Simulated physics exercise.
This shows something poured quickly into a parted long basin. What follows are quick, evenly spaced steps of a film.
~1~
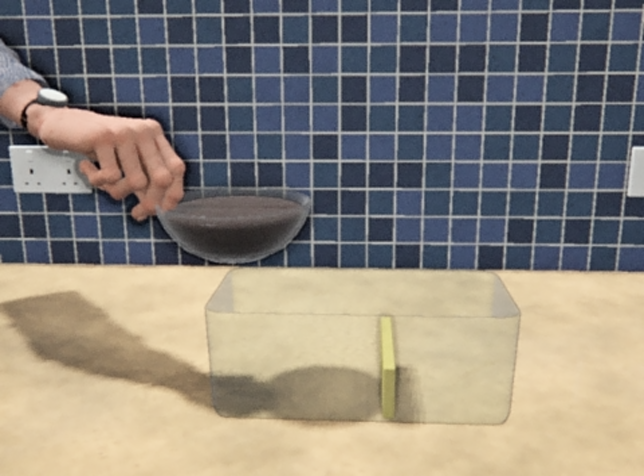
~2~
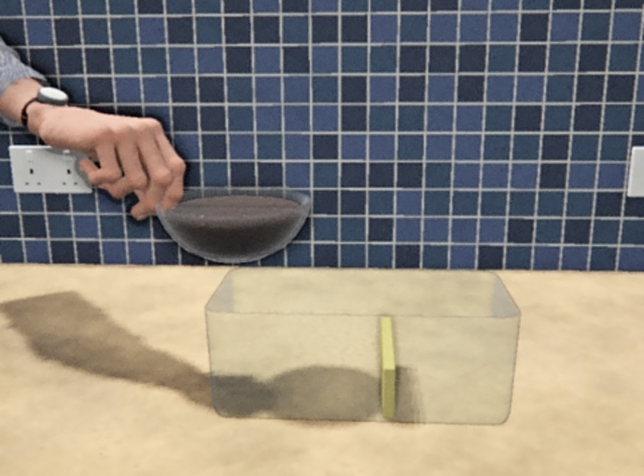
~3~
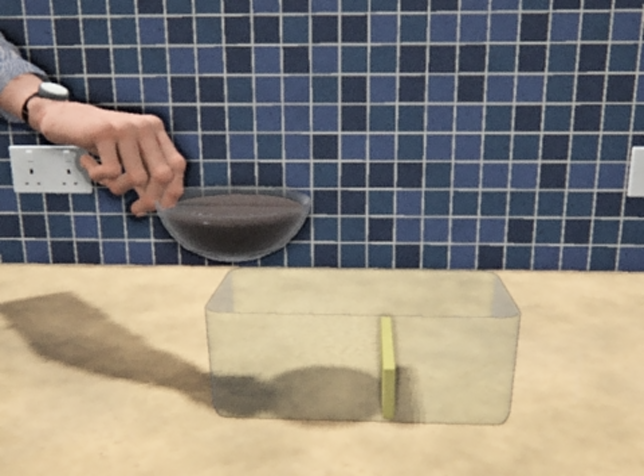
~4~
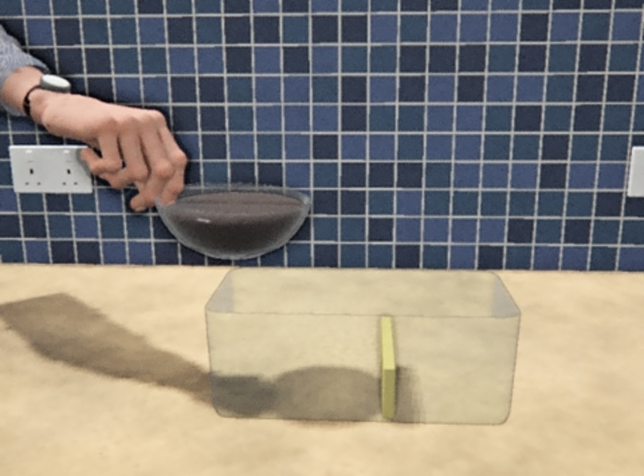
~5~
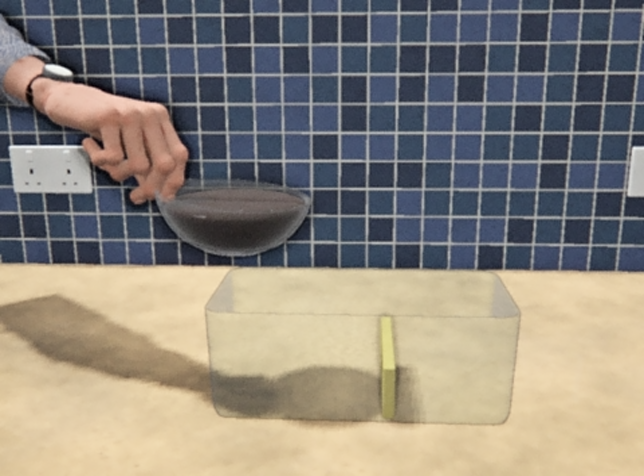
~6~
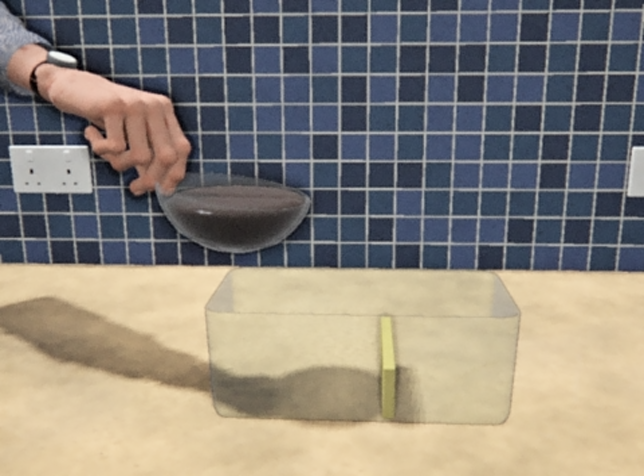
A pale, sandy-coloured countertop stands before a wall of blue square tiles with white sockets, seen from the front by a still camera. A hand with a wristwatch, at the left, holds a clear glass bowl of dark brown contents above a long transparent basin with an upright yellow-green divider inside. The hand rises very slightly and begins tilting the bowl gently to the right, its shadow shifting faintly.
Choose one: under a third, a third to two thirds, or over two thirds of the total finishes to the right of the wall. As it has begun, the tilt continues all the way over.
A third to two thirds finishes to the right of the wall.
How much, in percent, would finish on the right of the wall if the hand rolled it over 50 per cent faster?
It comes to some 75 in a hundred.
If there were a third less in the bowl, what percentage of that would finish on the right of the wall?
That works out to some 45 %.
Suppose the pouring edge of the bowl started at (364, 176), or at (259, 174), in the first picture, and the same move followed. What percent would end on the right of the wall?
The first gives 95 %, the second 0 %.
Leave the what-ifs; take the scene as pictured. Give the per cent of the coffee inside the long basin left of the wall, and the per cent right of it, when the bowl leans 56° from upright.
Left side 20 in a hundred, right side 5 in a hundred.
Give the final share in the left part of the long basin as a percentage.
I'd say near 40 in a hundred.
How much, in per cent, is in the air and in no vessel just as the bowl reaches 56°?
Near 35 in a hundred.
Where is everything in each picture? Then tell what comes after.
It leans 0°; its right rim is at (309, 204); the coffee meets the walls at (166, 209) and (306, 210); the long basin's rim runs from (219, 289) to (508, 294); the wall's top is at (388, 342), in the first picture.
It leans 0°; its right rim is at (309, 204); the coffee meets the walls at (167, 208) and (306, 209), in the second picture.
It leans 1°; its right rim is at (309, 204); the coffee meets the walls at (166, 206) and (305, 208), in the third picture.
It leans 3°; its right rim is at (309, 204); the coffee meets the walls at (167, 204) and (306, 206), in the fourth picture.
It leans 6°; its right rim is at (309, 204); the coffee meets the walls at (168, 200) and (306, 204), in the fifth picture.
It leans 9°; its right rim is at (309, 204); the coffee meets the walls at (169, 196) and (308, 200), in the sixth picture.
A moment on, the bowl is tipped part way and 37 per cent is still to pour, 21 is left of the wall and 6 right of it.
Next, the bowl is tipped on its side and 0 per cent is still to pour, 36 is left of the wall and 59 right of it.
Then the bowl is tipped right over and 0 per cent is still to pour, 40 is left of the wall and 59 right of it.
Later the bowl is tipped right over and 0 per cent is still to pour, 40 is left of the wall and 59 right of it.
In the end 40 per cent lies left of the wall, 59 right of it and 1 outside.
